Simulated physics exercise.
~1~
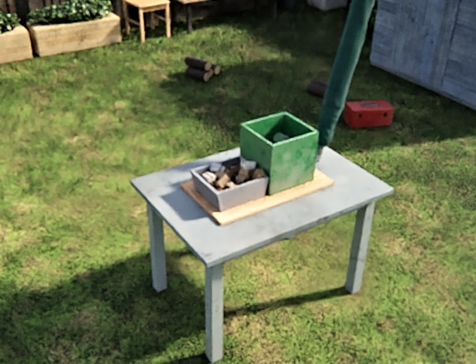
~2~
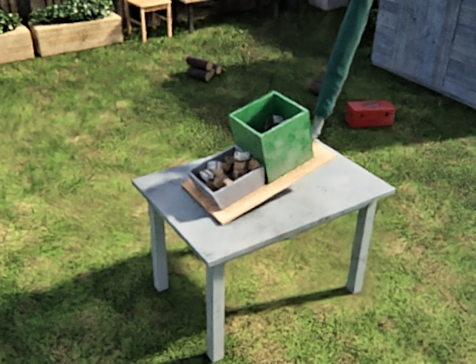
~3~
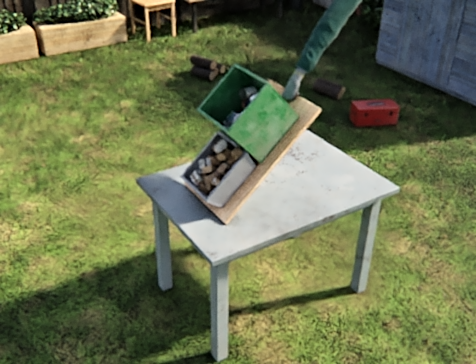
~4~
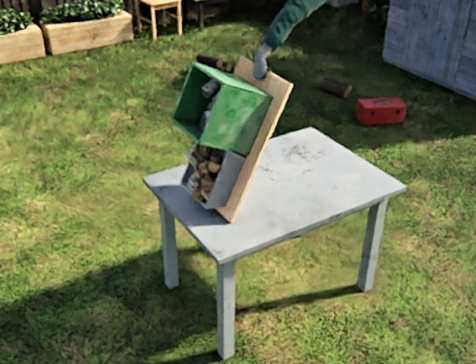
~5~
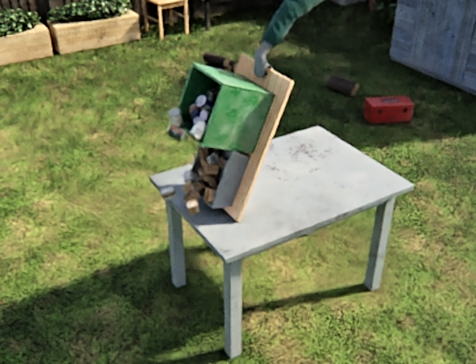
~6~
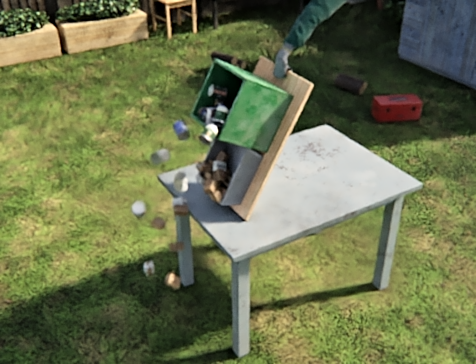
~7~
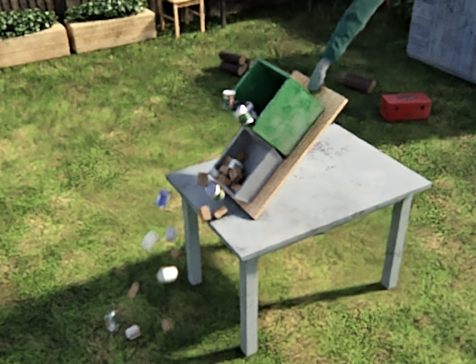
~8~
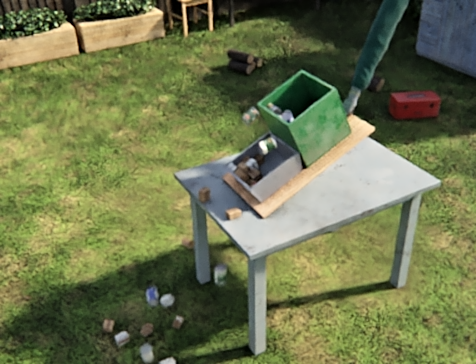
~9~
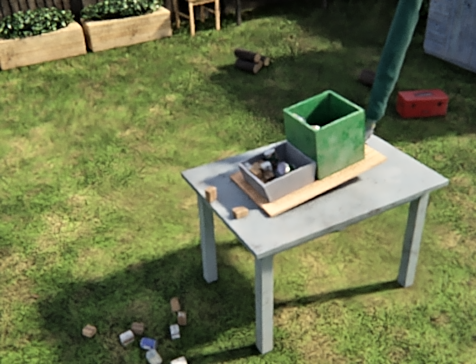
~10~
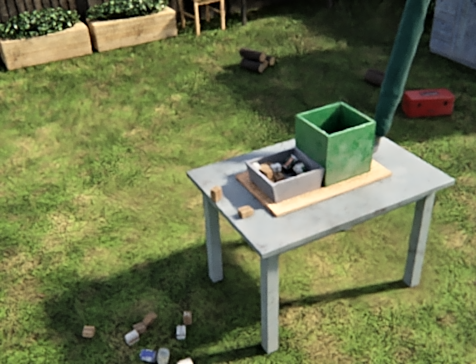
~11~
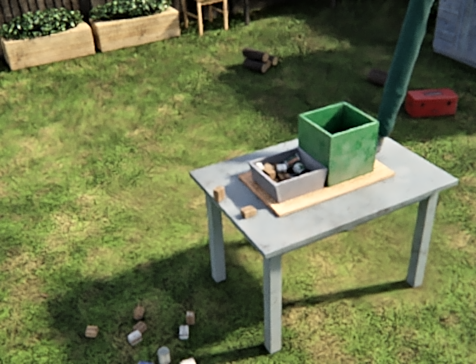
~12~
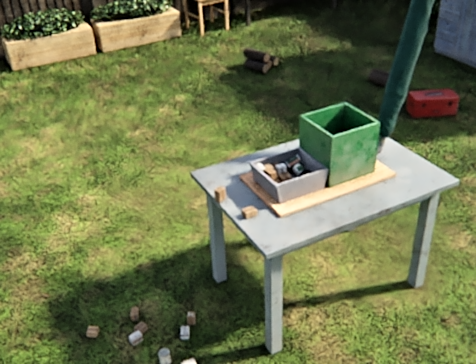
Green-sleeved arm tipping a board with green and grey tubs leftward on a garden table, spilling small pieces onto grass, then lowering it flat.
